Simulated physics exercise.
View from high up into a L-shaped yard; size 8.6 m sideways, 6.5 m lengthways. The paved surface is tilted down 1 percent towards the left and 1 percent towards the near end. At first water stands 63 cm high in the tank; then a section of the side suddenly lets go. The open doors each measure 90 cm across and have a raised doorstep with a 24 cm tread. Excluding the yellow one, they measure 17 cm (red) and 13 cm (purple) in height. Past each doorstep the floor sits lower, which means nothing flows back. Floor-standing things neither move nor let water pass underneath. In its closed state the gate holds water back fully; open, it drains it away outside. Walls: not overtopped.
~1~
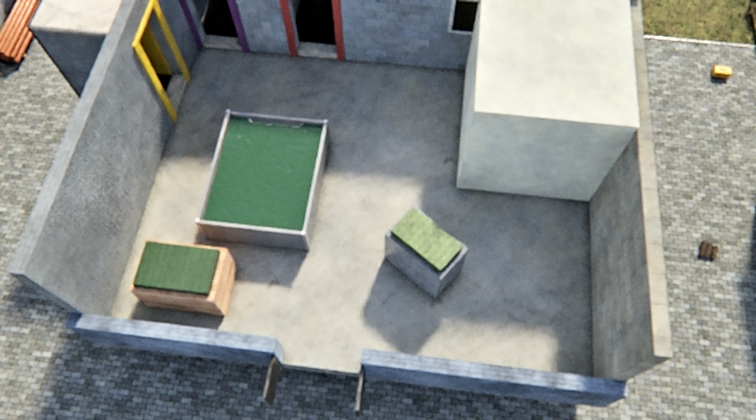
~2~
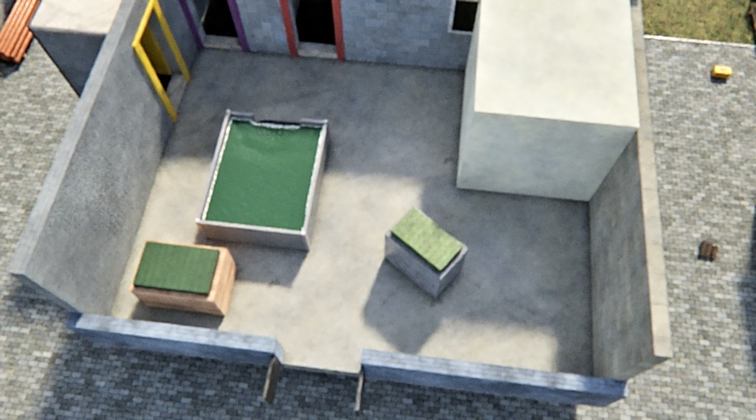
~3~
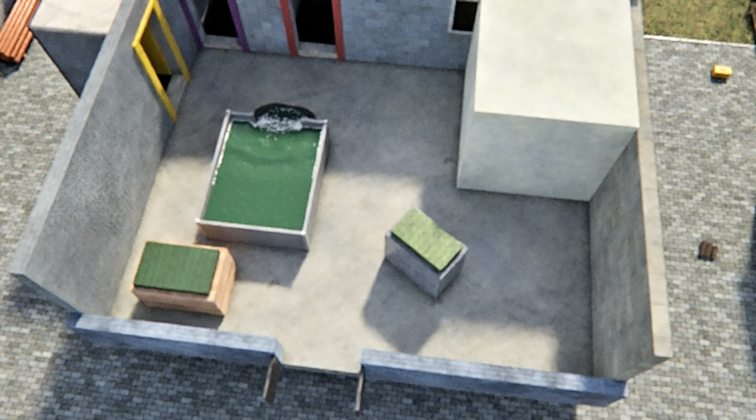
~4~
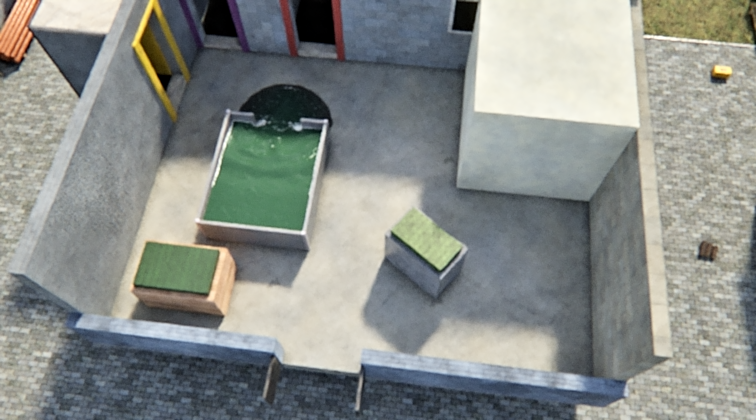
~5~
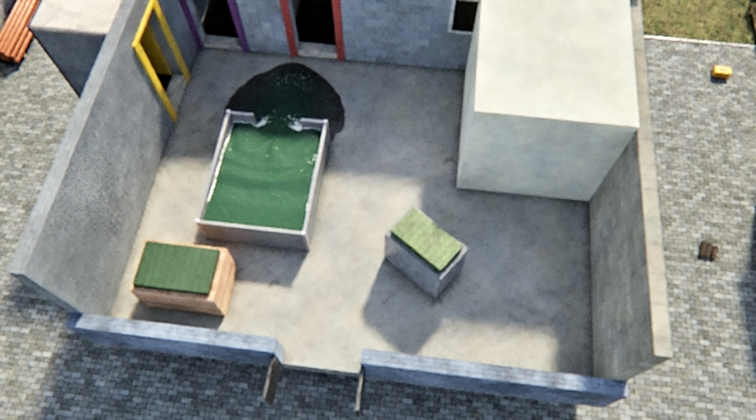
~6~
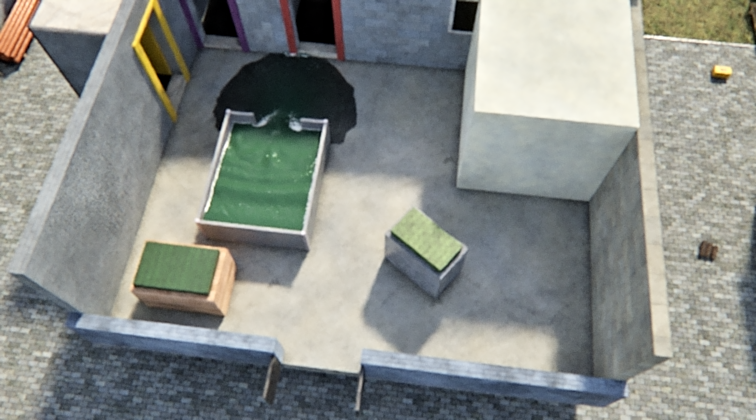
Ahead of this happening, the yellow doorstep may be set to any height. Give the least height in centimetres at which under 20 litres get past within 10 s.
9.5 cm.
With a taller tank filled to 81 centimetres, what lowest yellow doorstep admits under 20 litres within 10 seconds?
A step of about 11.0 cm does it.
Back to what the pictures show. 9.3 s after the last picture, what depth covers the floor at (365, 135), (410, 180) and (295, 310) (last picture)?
The depths come to about 2, 3 and 9 cm.
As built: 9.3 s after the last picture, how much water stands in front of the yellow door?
Lab note: Depth approx. 9.0 cm.
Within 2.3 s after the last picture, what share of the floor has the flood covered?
I'd estimate about 30 percent.
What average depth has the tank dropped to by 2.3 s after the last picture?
Around 33 cm on average.
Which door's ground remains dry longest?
It would be the yellow door.
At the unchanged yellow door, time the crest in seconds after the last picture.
Peak: Close to 3.0 s.
Then, 0.7 s after the last picture water covers 15 % of the floor, deepest (33 cm) near (284, 130); it has not reached the yellow door.
Then, 2.3 s after the last picture water covers 30 % of the floor, deepest (31 cm) near (199, 46); 11 cm at the yellow door, 0 litres in over its 26 cm doorstep.
Then, 9.3 s after the last picture water covers 85 % of the floor, deepest (15 cm) near (108, 328); 9 cm at the yellow door, 0 litres in over its 26 cm doorstep.
At the yellow door as built, the water peaked near 12 cm, 3.1 s after the last picture.
With a doorstep of 8.5 cm, 29 litres would have come in within the 10 s; with 11 cm, 9 litres. So under 20 litres takes about 9.5 cm.
